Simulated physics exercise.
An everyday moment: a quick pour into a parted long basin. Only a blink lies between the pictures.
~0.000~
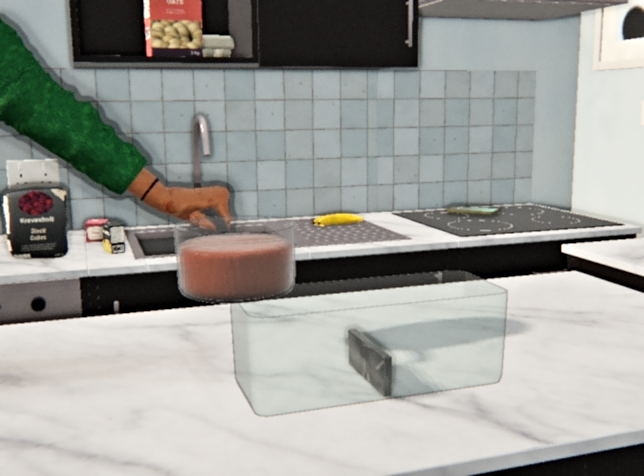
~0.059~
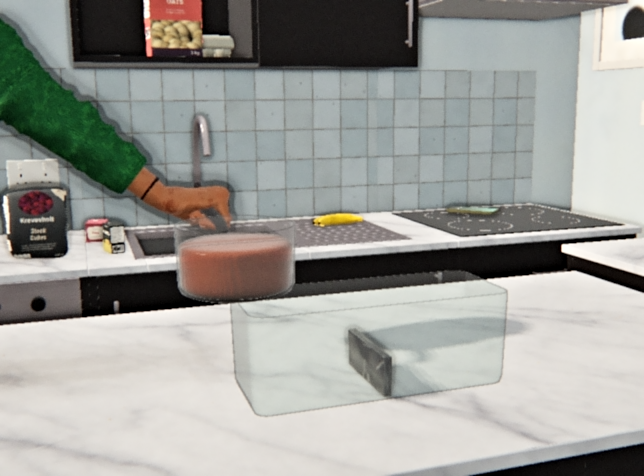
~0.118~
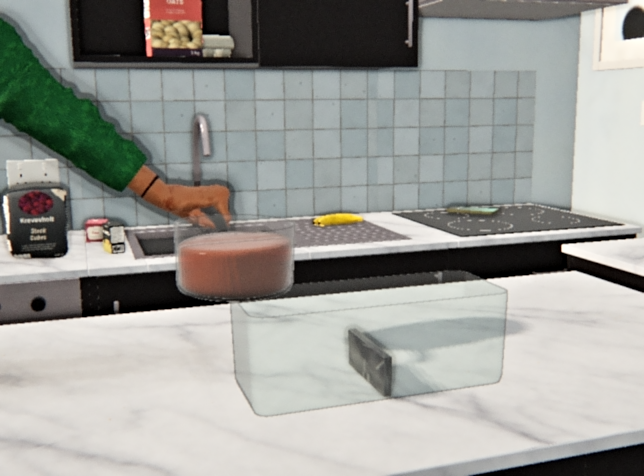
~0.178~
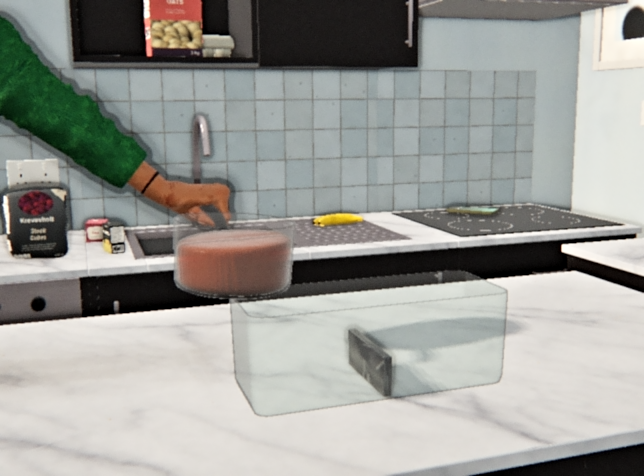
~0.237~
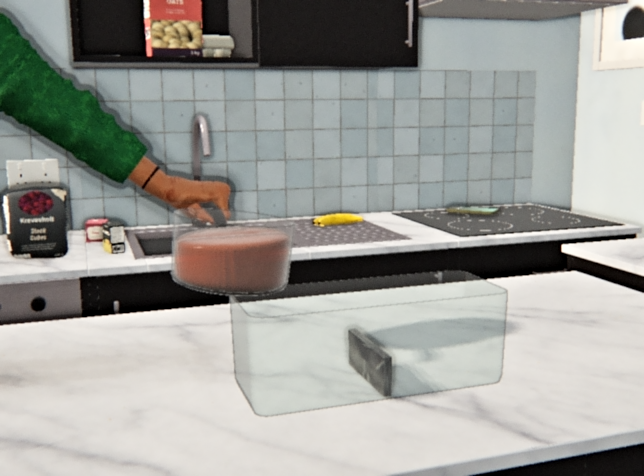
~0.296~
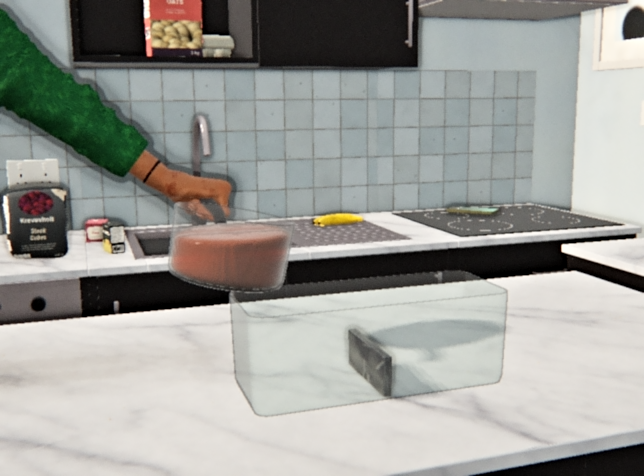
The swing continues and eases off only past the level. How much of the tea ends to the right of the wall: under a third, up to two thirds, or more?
The share right of the wall is between a third and two thirds.
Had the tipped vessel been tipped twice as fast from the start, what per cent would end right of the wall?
Near 60 %.
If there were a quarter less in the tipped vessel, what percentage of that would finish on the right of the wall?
It comes to 40 per cent or so.
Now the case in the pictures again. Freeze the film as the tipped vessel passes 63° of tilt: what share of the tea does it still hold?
Close to 70 per cent.
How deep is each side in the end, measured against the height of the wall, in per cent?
Some 40 per cent left and 40 right.
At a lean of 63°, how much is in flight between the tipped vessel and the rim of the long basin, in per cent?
Near 25 %.
After 0.79 s the tilt is 63° and 69 per cent is still to pour, 7 is left of the wall and 0 right of it.
After 1.15 s the tilt is 99° and 13 per cent is still to pour, 27 is left of the wall and 46 right of it.
After 1.53 s the tilt is 110° and 0 per cent is still to pour, 46 is left of the wall and 53 right of it.
After 1.94 s the tilt is 110° and 0 per cent is still to pour, 47 is left of the wall and 53 right of it.
In the end 47 per cent lies left of the wall, 53 right of it and 1 outside.
